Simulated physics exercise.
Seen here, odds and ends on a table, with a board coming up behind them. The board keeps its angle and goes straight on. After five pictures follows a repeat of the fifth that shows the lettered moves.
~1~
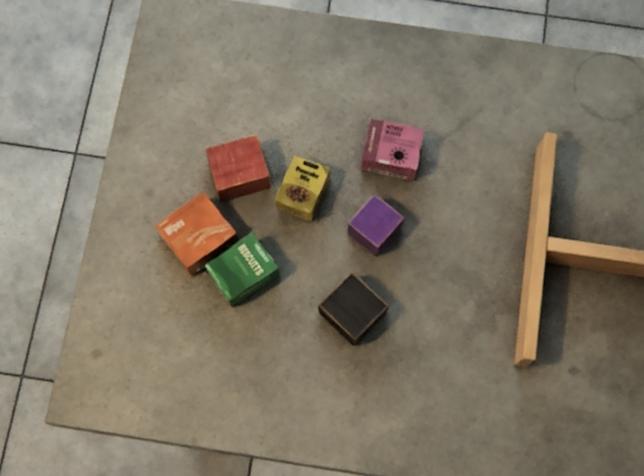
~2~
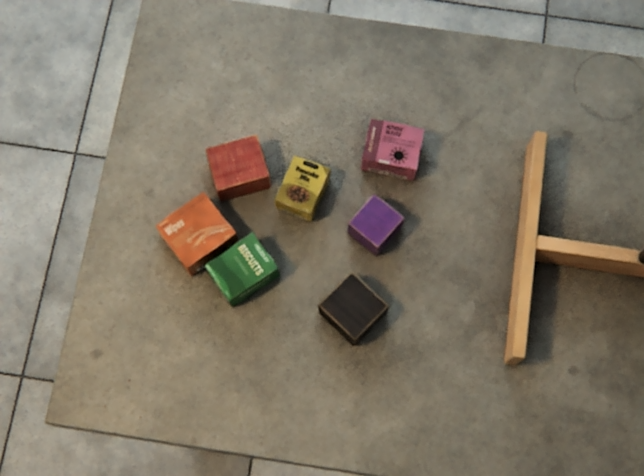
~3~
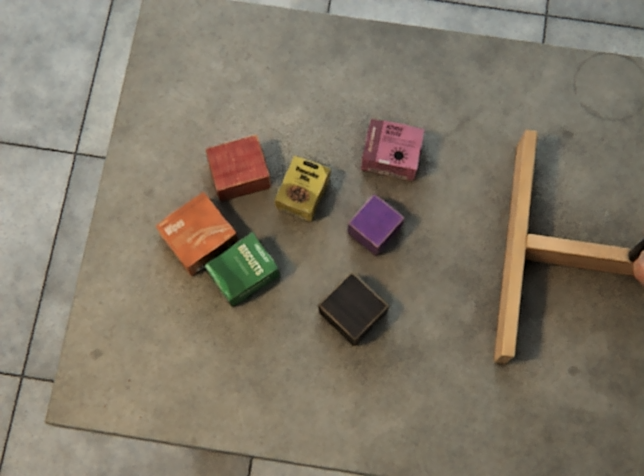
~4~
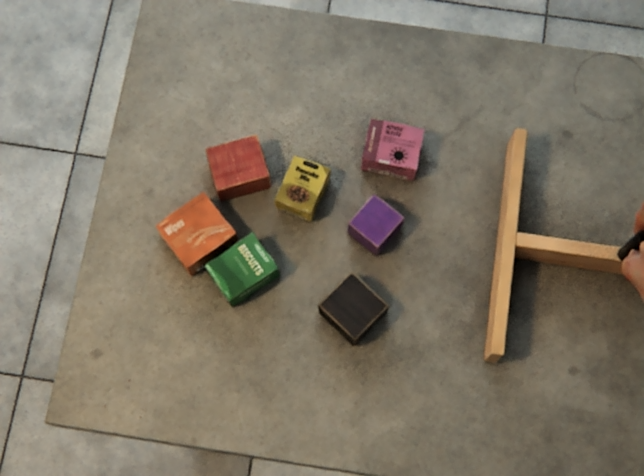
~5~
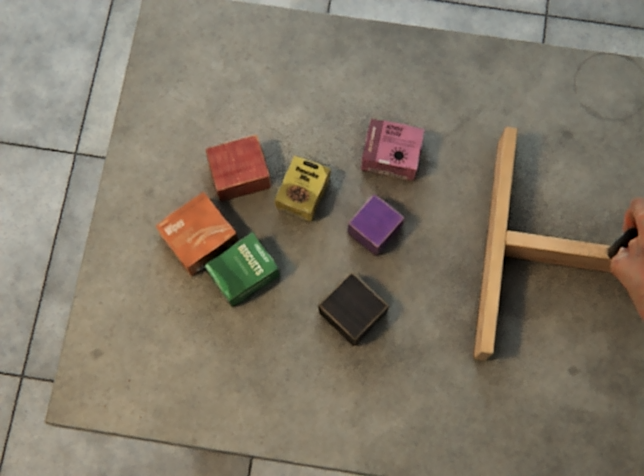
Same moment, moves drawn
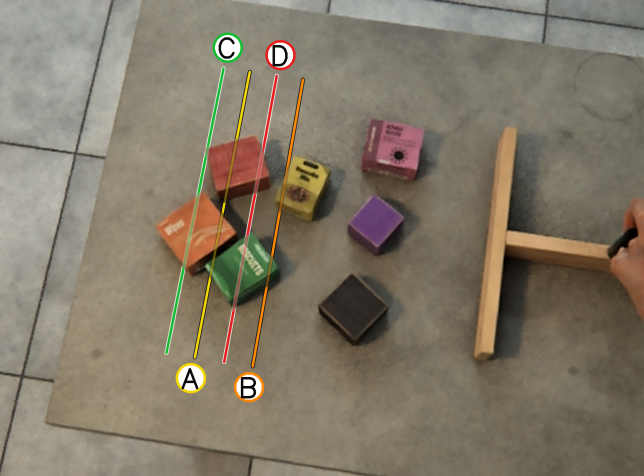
A hand slides a wooden T-shaped board slowly left across the table toward scattered, unmoving boxes.
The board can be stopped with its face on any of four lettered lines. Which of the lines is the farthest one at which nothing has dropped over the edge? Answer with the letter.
Up to line C.
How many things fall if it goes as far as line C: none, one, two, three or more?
By then, none.
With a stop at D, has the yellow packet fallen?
By then, no.
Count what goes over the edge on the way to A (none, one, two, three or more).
In all, none.
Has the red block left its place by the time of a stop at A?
Yes.
On the marked copy, A at (223, 209); B at (279, 217); C at (196, 205); D at (252, 213).
With C. Early on, board (390, 220); black block (336, 309); pink box (365, 147).
Further on, board (281, 204); red block (190, 145); orange box (179, 219).
At the end, board (197, 191); orange box (100, 205); red block (118, 127); nothing has fallen.
As for the rest, A is safe but short; B is safe but short; D is safe but short.
